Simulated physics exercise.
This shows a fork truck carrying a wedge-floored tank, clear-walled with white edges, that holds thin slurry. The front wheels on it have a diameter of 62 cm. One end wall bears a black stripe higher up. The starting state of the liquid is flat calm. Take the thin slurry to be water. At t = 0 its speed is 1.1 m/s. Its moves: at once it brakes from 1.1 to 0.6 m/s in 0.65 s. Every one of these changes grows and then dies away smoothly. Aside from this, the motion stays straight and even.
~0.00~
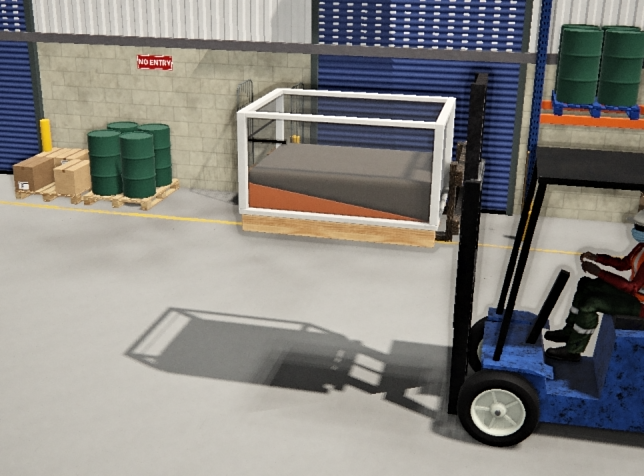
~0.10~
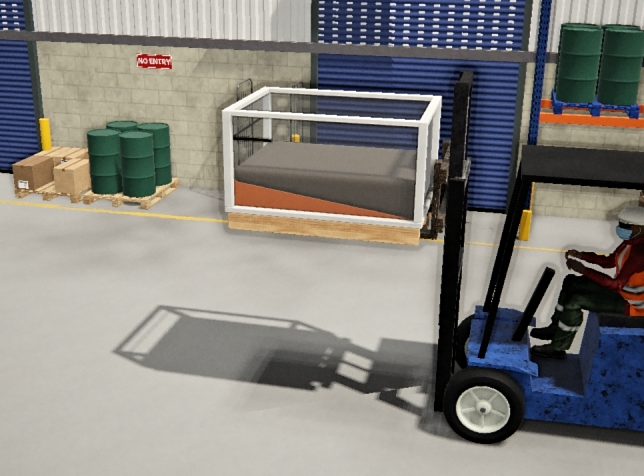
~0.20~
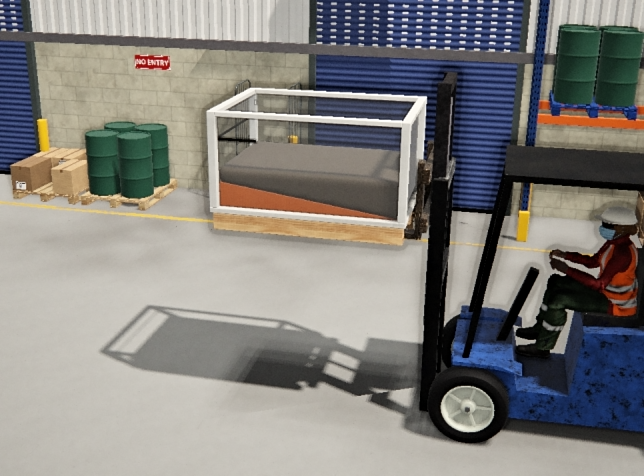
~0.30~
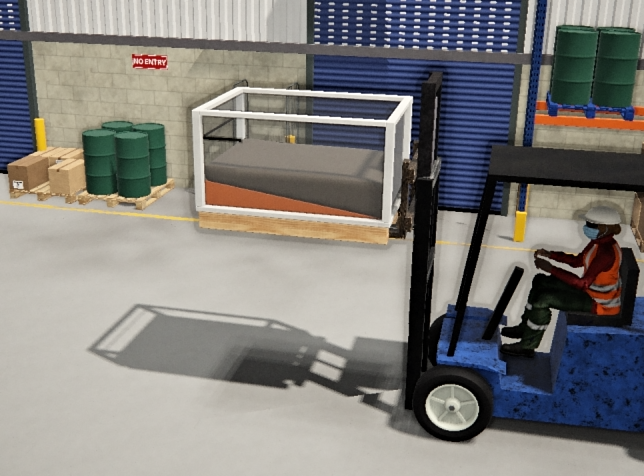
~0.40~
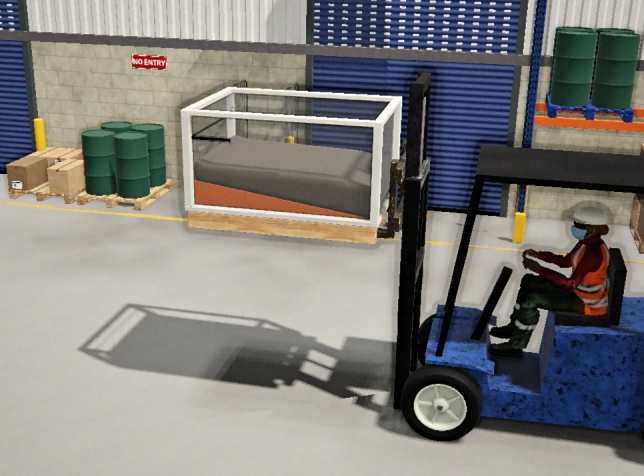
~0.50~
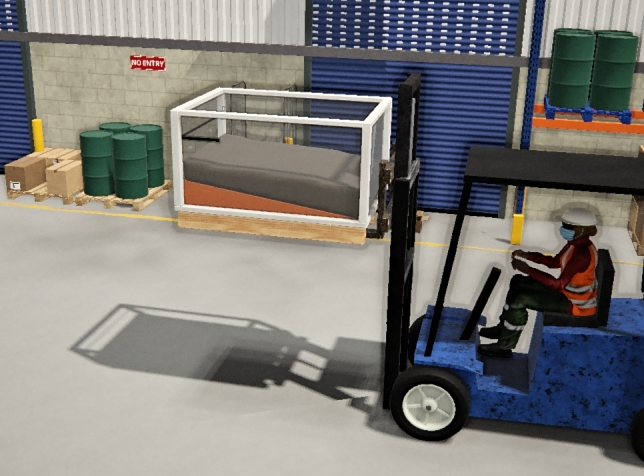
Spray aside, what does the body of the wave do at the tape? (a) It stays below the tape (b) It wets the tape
Answer: A.
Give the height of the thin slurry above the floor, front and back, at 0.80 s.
Front reads 40 centimetres, back reads 24 centimetres.
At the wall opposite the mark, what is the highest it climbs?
Somewhere near 41 cm, I'd say.
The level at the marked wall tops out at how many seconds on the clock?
I'd say close to 2.7 seconds.
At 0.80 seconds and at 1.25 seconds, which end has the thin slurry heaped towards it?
Higher at the forward side, then higher at the forward side.
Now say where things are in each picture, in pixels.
The first picture shows the thin slurry reaches (263, 167) at the front end; it reaches (421, 179) at the back end; no slope yet; the front is on the left, levels are read along the near wall; the black line, on the front wall, is at (260, 141); a wheel hub at (498, 415).
The second picture shows the thin slurry reaches (249, 166) at the front end; it reaches (406, 177) at the back end; no slope yet.
The third picture shows the thin slurry reaches (234, 166) at the front end; it reaches (390, 178) at the back end; hardly any slope.
The fourth picture shows the thin slurry reaches (219, 162) at the front end; it reaches (374, 180) at the back end; hardly any slope.
The fifth picture shows the thin slurry reaches (209, 160) at the front end; it reaches (362, 183) at the back end; it is heaped 4° towards the front.
The sixth picture shows the thin slurry reaches (198, 158) at the front end; it reaches (351, 185) at the back end; it is heaped 5° towards the front; a wheel hub at (428, 410).
By 0.80 s it stands 24 cm high behind and 39 cm in front; all of it is still inside.
By 1.25 s it stands 28 cm high behind and 32 cm in front; all of it is still inside.
By 1.70 s it stands 39 cm high behind and 25 cm in front; all of it is still inside.
By 3.63 s the waves are smaller; the highest at the front wall was 48 cm, at 2.65 s, against a line at 53 cm.
